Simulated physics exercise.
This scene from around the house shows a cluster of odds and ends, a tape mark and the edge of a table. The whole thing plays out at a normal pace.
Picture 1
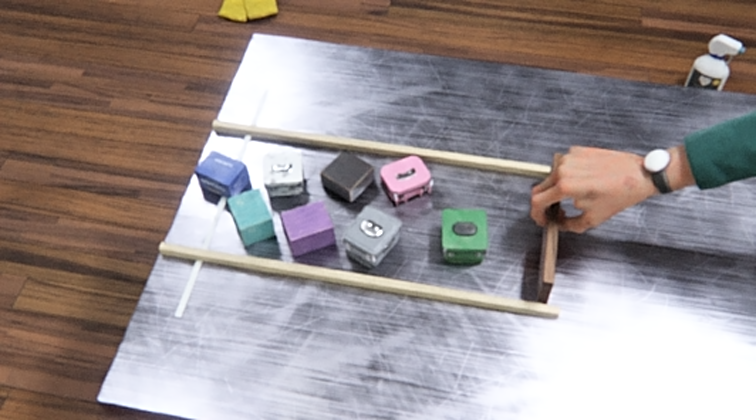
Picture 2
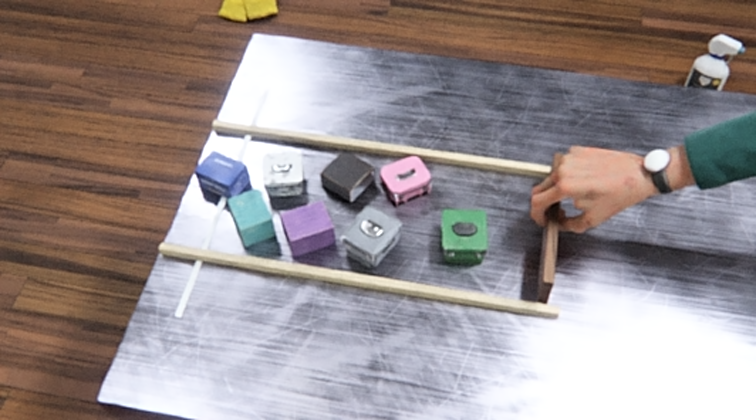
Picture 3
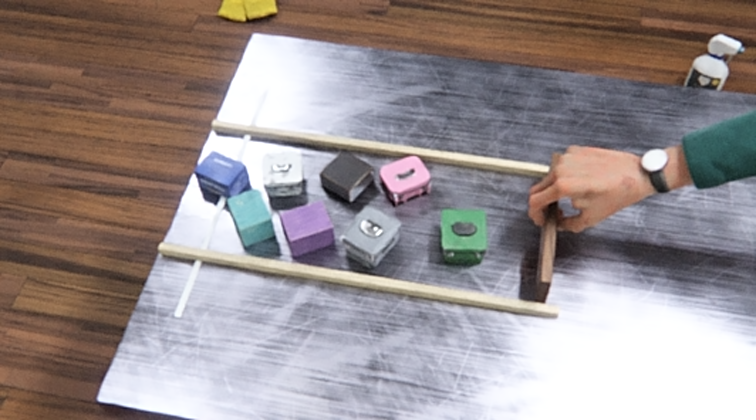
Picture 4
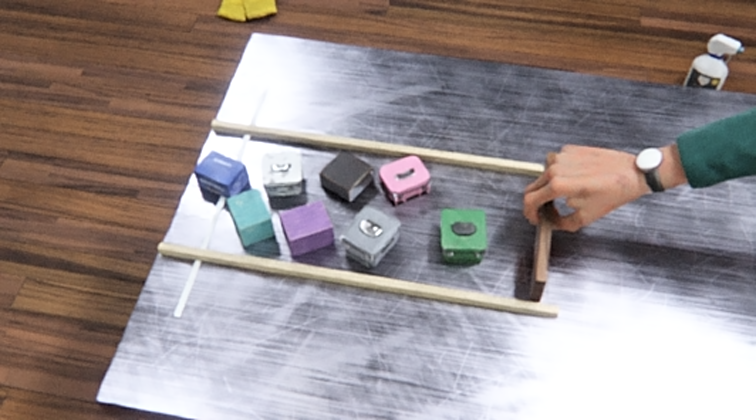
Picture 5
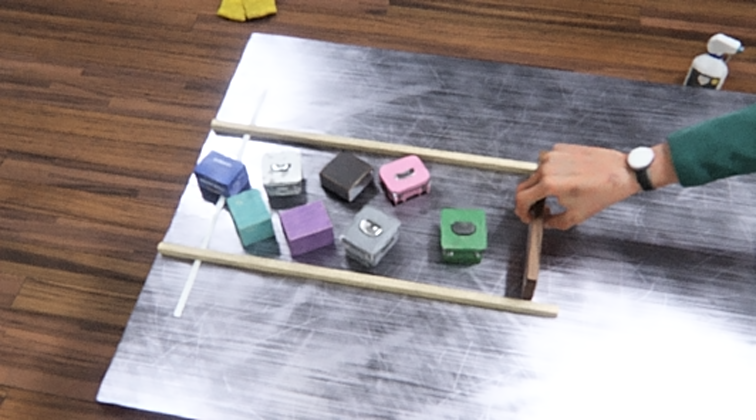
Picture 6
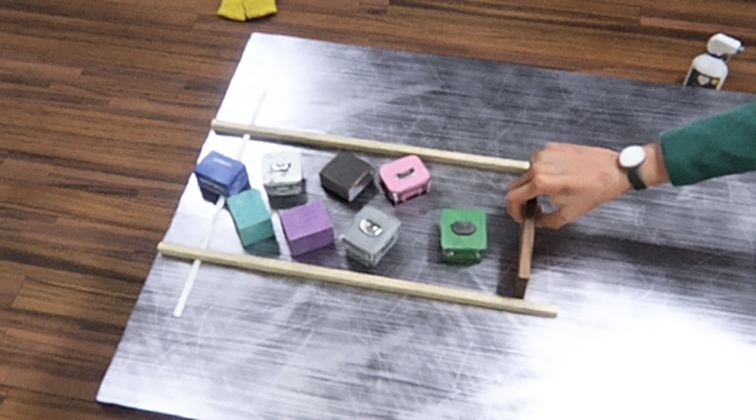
Hand sliding a wooden board slightly left between two pale rails, with the small coloured boxes ahead of it staying still.
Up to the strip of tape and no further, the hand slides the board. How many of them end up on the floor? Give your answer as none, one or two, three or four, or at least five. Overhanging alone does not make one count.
The count is at least five.
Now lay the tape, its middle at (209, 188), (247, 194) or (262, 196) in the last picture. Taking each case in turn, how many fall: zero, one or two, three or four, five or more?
Tape by tape, the falls would be: Five or more, then three or four, then 3 or 4.
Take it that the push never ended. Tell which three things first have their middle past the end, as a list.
Listed earliest first, they are the turquoise block, then the blue box, then the purple block.
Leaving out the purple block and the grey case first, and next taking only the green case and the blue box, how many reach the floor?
Result, first then second: 4, 4.
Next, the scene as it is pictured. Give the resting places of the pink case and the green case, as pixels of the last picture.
Roughly at (209, 156) and at (199, 194), in that order.
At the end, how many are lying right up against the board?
That comes to 2.
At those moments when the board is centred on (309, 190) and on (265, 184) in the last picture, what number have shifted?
At the first spot 8, then 8.
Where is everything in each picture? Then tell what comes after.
The first frame shows blue box (223, 175); turquoise block (252, 217); white case (284, 174); board (551, 227); tape (227, 191).
The second frame shows turquoise block (252, 218); pink case (405, 181).
The third frame shows white case (283, 175); purple block (307, 229).
The fourth frame shows blue box (222, 175); black block (347, 175).
The fifth frame shows turquoise block (251, 217); green case (463, 236).
The sixth frame shows blue box (221, 174); turquoise block (251, 217); white case (283, 174); board (528, 223); tape (226, 190).
Soon after, none off yet; blue box at rest near (221, 174); turquoise block at rest near (251, 217); white case at rest near (283, 174).
Then, none off yet; blue box moved a little near (202, 183); turquoise block moved well along near (161, 210); white case moved about its own width near (245, 178).
At rest, the number that fall off is five or more; fallen, grey case, black block, purple block, white case, turquoise block and blue box.
